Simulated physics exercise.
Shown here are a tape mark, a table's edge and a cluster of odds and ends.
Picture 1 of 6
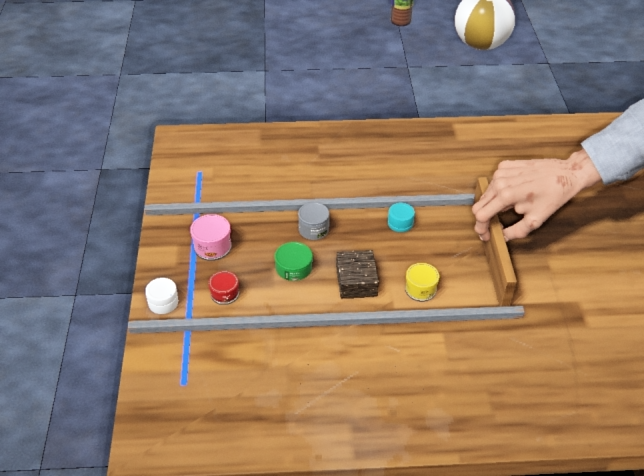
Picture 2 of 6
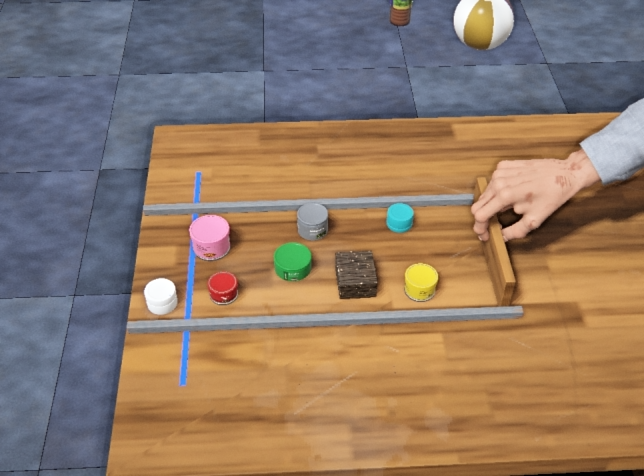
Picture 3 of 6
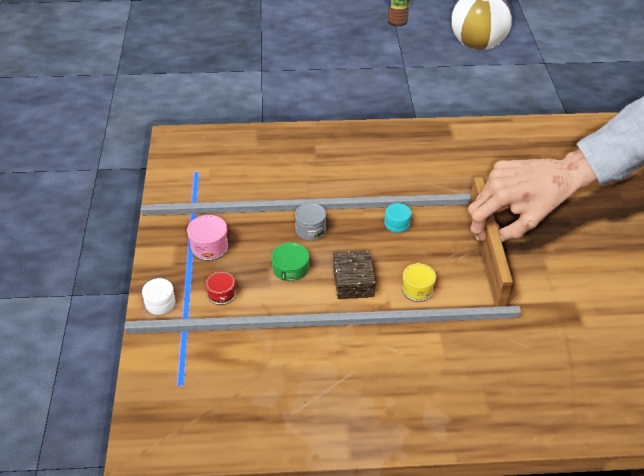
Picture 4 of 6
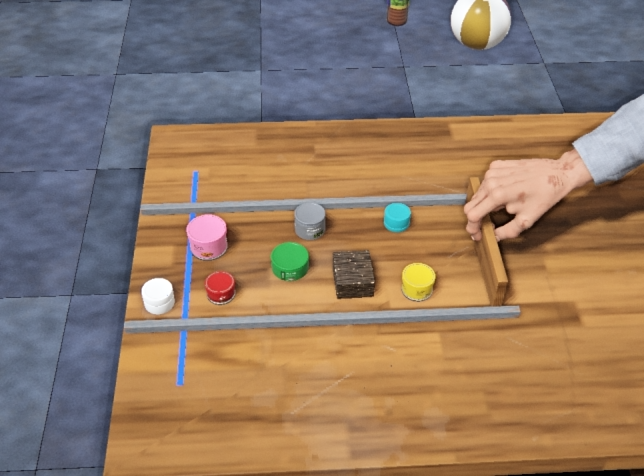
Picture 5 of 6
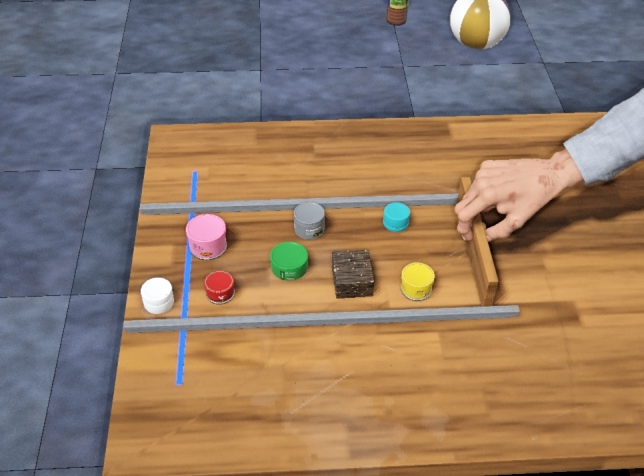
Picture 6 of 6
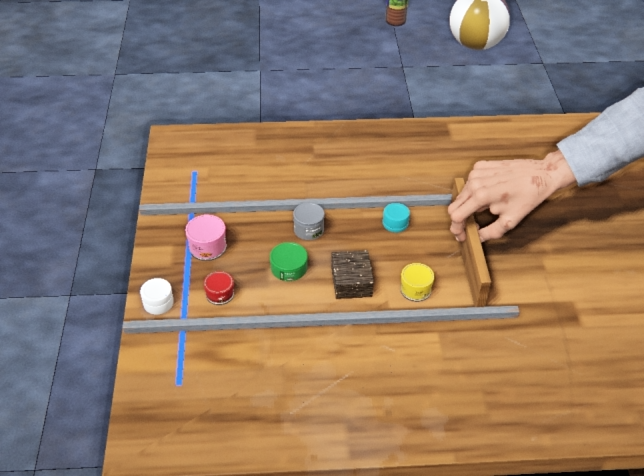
A hand at the right slides an upright wooden board a short way left between two grey rails on a wooden table, seen from above, while the camera drifts very slightly. Between the rails sit turquoise, grey, pink, green, yellow and red tubs and a dark rough block, with a white one by the blue tape at left. The board stays clear of these objects, which keep their places on the table.
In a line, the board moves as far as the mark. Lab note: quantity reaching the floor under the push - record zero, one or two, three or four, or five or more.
Recorded: One or two.
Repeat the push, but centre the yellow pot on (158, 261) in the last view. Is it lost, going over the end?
Well, this time it drops away.
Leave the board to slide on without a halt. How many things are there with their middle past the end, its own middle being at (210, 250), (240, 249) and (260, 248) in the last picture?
The numbers are 0, 0 and 0.
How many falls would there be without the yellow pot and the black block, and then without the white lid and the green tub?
The answer is 0 and then 0.
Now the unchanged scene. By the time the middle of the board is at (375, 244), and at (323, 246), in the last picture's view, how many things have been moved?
First 3 and then 5.
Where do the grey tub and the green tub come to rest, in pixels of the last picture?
First object: (149, 220); second object: (154, 246).
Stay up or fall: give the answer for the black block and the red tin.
Once it all settles, the black block is still there and the red tin is still there.
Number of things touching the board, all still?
Well, it touches 3.
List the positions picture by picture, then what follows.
White lid (162, 296); pink tin (212, 238); red tin (224, 288); board (493, 241); tape (193, 266), in the first frame.
Pink tin (211, 238); turquoise lid (400, 218), in the second frame.
Red tin (221, 288); green tub (291, 262), in the third frame.
White lid (158, 297); yellow pot (418, 283), in the fourth frame.
Pink tin (207, 237); grey tub (309, 221), in the fifth frame.
White lid (157, 297); pink tin (207, 238); red tin (219, 288); board (469, 241); tape (188, 266), in the sixth frame.
A little later, none off yet; white lid at rest near (157, 297); pink tin at rest near (207, 238); red tin at rest near (219, 288).
Next, none off yet; white lid at rest near (157, 297); pink tin shifted about its own width near (165, 232); red tin shifted about its own width near (187, 301).
When it is over, the number that fall off is one or two; down, pink tin and white lid.
